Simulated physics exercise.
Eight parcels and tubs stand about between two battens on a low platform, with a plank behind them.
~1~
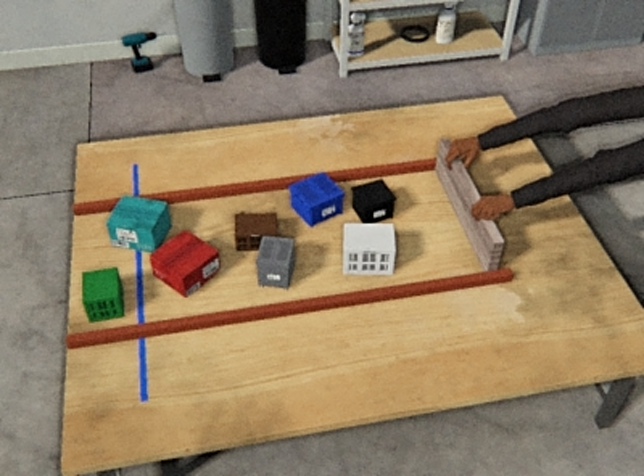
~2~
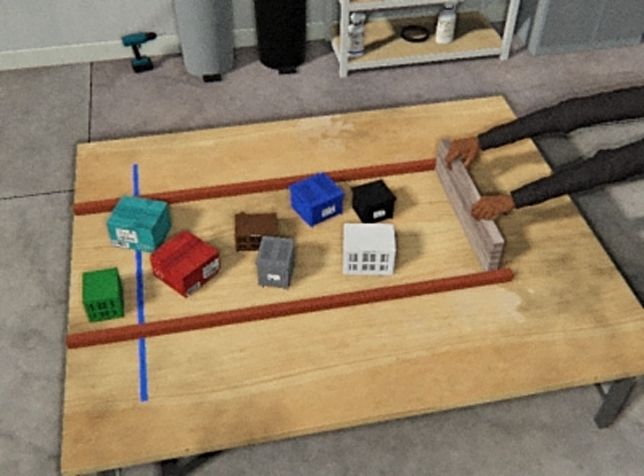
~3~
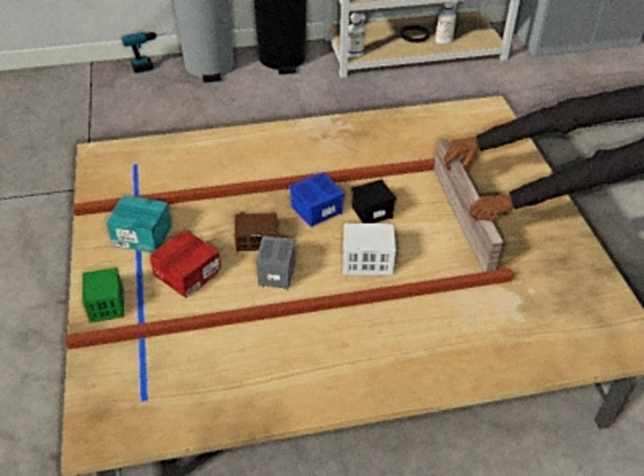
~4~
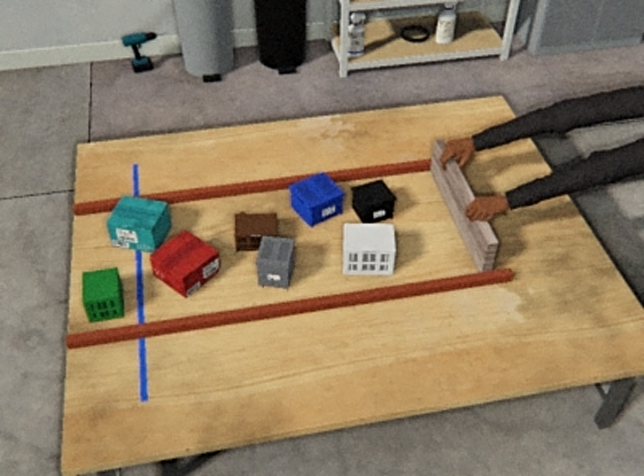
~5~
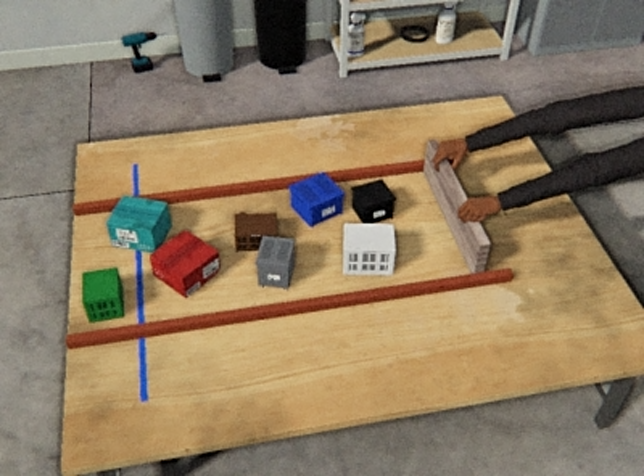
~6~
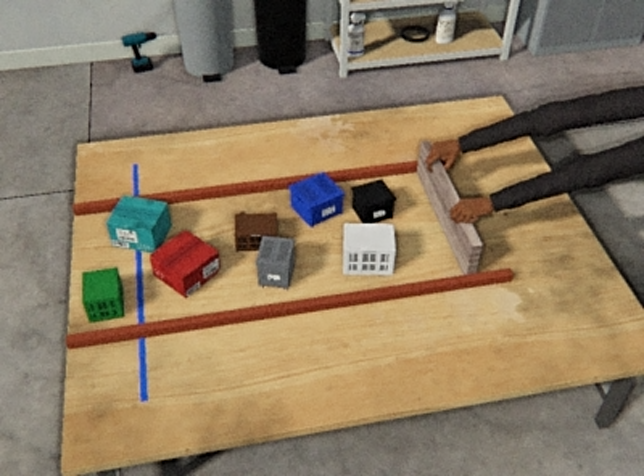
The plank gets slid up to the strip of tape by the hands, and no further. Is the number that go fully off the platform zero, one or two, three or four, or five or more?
Seems the ones that don't stay up number three or at most four, for sure.
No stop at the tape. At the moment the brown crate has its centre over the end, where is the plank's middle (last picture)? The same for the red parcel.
The middle is at (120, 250) when it's the brown crate, and at (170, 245) when it's the red parcel.
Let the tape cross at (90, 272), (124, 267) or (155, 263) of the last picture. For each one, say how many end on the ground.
So, reaching the ground: 7, then 5, then 3.
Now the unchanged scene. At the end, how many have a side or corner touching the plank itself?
Number in contact with it: 2.
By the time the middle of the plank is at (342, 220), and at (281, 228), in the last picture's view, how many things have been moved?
By then 3, and 6.
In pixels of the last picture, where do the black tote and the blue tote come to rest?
You'll find the black tote at roughly (118, 235) and the blue tote at roughly (81, 221).
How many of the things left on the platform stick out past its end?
That adds up to 3.
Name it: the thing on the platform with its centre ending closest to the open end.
The grey tote finishes nearest.
Soon after, none off yet; green crate at rest near (103, 295); turquoise parcel at rest near (140, 224); red parcel at rest near (186, 263).
At rest, the number that fall off is three or four; fallen, red parcel, turquoise parcel and green crate.
